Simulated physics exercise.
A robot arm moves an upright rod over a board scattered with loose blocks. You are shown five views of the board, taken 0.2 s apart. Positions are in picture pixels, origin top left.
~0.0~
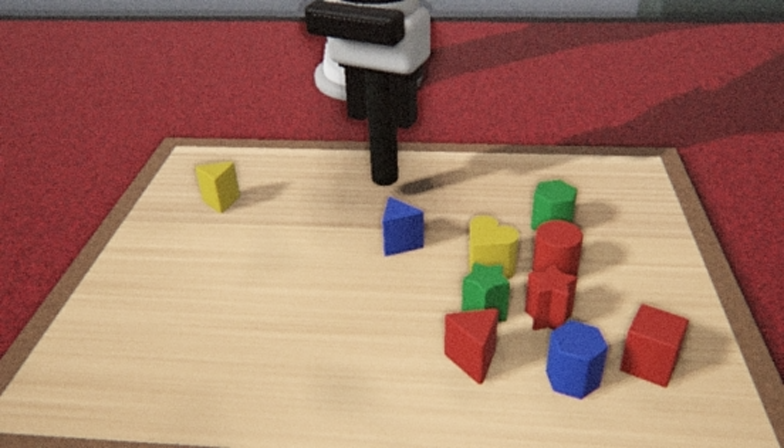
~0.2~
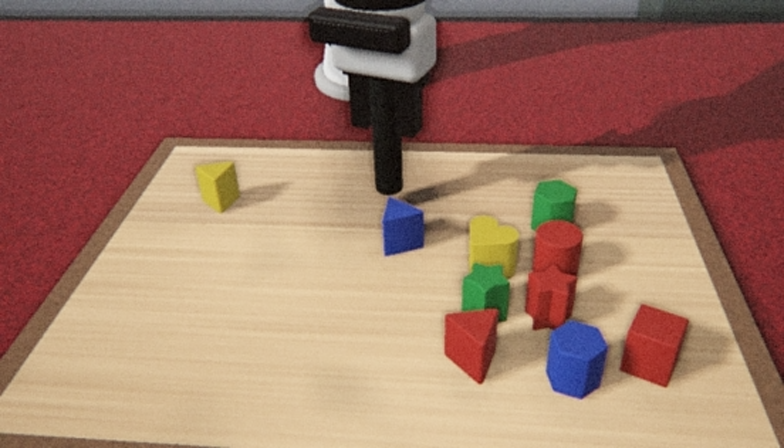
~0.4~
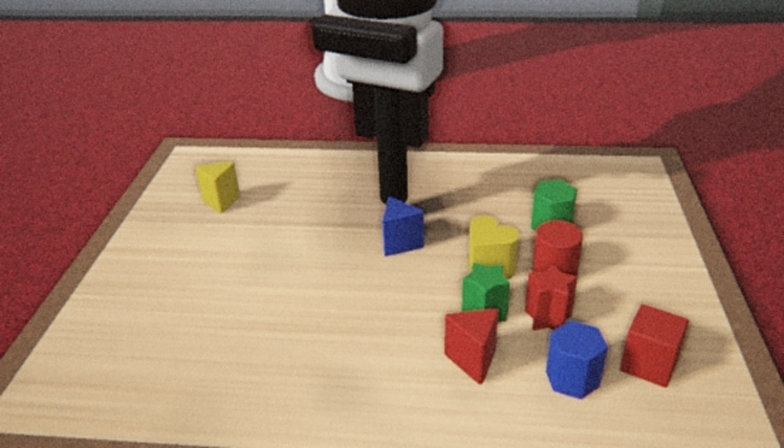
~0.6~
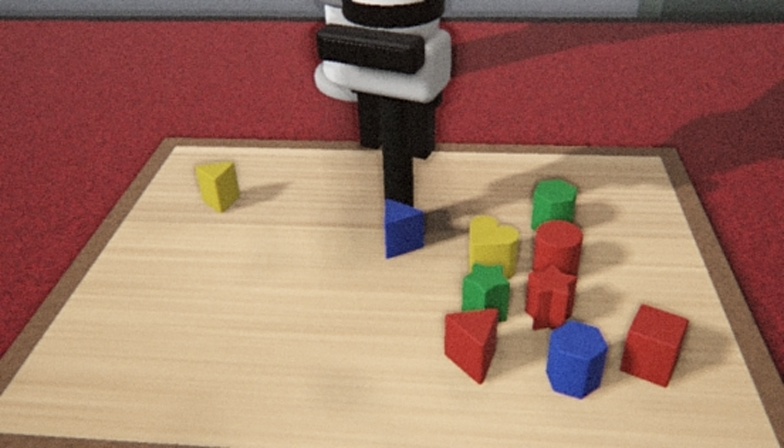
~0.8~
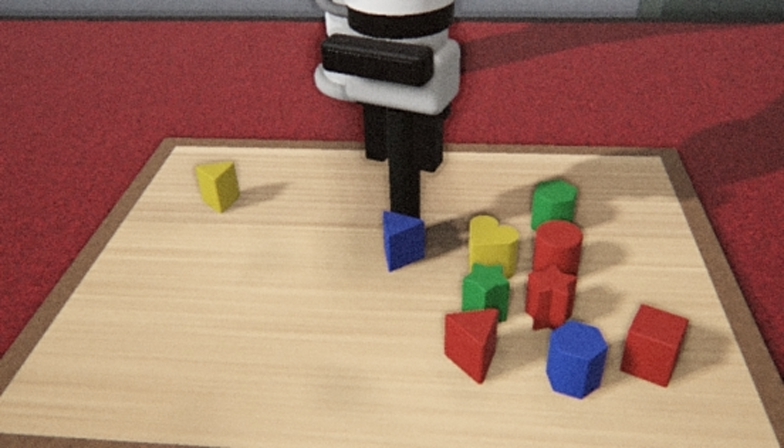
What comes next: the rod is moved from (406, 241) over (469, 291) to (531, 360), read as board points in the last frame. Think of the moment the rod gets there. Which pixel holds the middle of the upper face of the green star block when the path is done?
For the centre of its top, I'd go with (538, 352).
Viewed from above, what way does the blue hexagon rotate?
Twists anticlockwise.
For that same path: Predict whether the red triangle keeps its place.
By the end it has moved.
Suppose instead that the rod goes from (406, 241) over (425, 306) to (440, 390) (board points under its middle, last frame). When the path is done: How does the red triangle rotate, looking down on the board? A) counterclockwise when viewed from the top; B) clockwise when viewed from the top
Option A.
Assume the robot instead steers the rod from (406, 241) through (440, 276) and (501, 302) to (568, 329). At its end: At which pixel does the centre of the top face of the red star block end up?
The centre of its top will be at (620, 298).
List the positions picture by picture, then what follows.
Rod tip at (385, 181); block tops, blue triangle at (399, 209); red triangle at (475, 322); green star block at (487, 275); yellow heart at (491, 231); blue hexagon at (580, 339), in the first frame.
Rod at (389, 190); blocks unchanged, in the second frame.
Rod at (394, 200); blocks unchanged, in the third frame.
Rod at (400, 212); blue triangle at (398, 210), in the fourth frame.
Rod at (406, 225); blue triangle at (399, 222); red triangle at (475, 322); green star block at (487, 275); yellow heart at (491, 231); blue hexagon at (580, 339), in the fifth frame.
On the path given first. One third of the way, rod at (448, 257); blue triangle at (404, 232), turned 35° clockwise.
Two thirds of the way, rod at (492, 295); blue triangle at (404, 232), turned 35° clockwise; green star block at (512, 301); yellow heart at (495, 234), turned 25° anticlockwise.
At the end, rod at (534, 342); blue triangle at (404, 232), turned 35° clockwise; red triangle at (480, 333), turned 55° clockwise; green star block at (538, 352), turned 50° clockwise; yellow heart at (495, 234), turned 25° anticlockwise; blue hexagon at (593, 350), turned 45° anticlockwise.
